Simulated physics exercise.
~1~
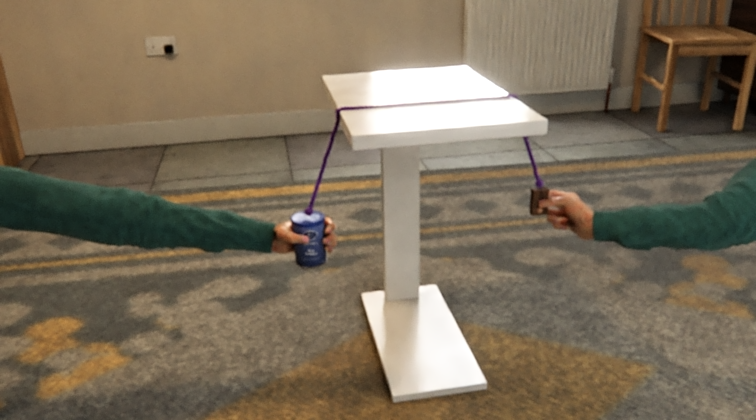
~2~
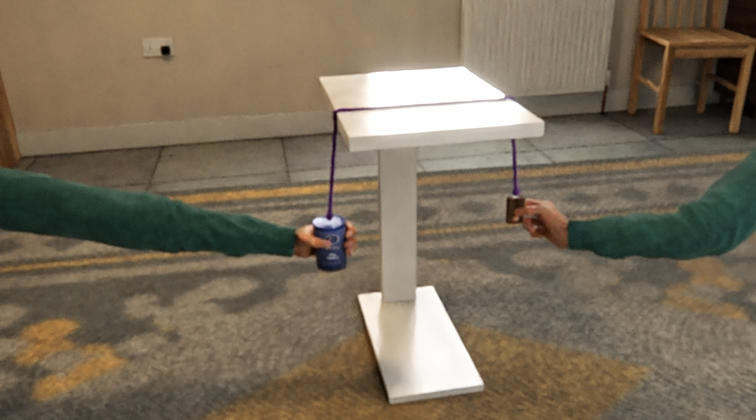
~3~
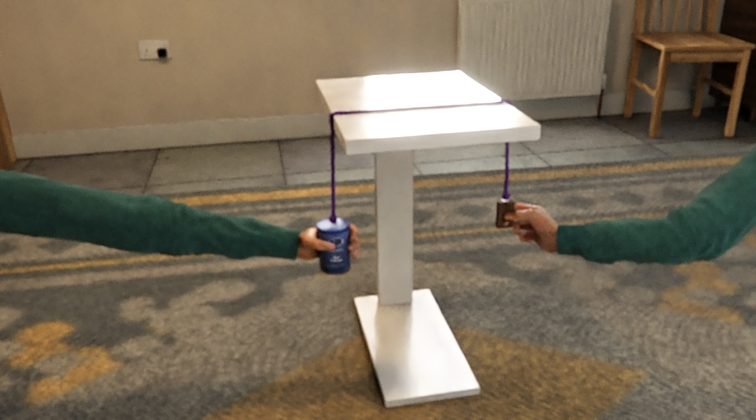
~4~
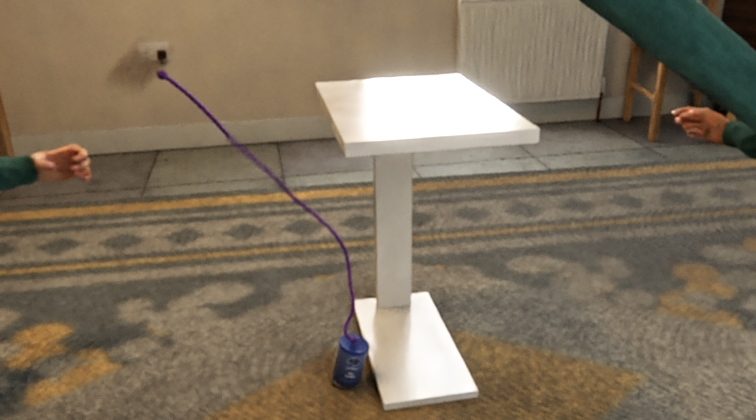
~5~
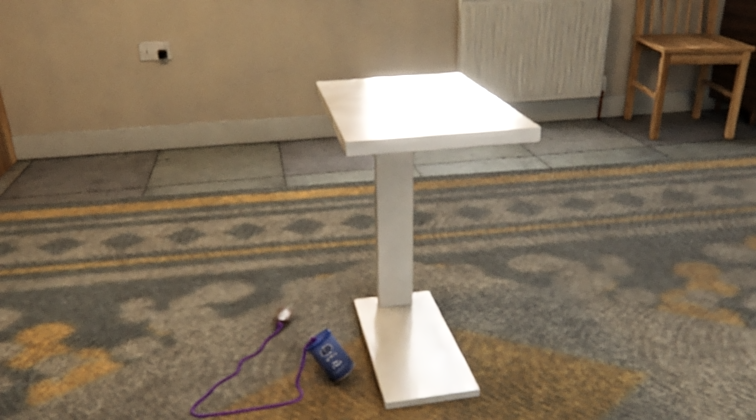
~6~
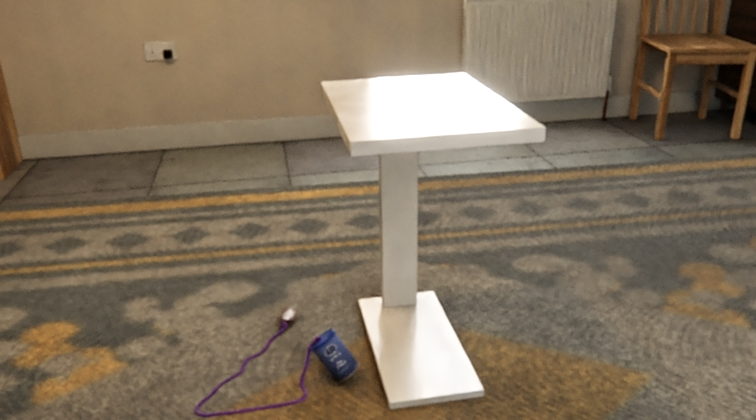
A blue tin and a small brown matchbox hang from a purple cord laid across a white side table, seen from slightly above by a gently swaying camera in a carpeted room with a radiator and wooden chair behind. Two hands in green sleeves hold them, the tin on the left and the matchbox on the right, and ease both slightly inward. The hands let go and draw back. The tin drops to the floor, pulling the cord leftwards off the tabletop and swinging the small object high to the left. It then falls too, and both lie still on the carpet, joined by the loosely curved cord, left of the bare table.
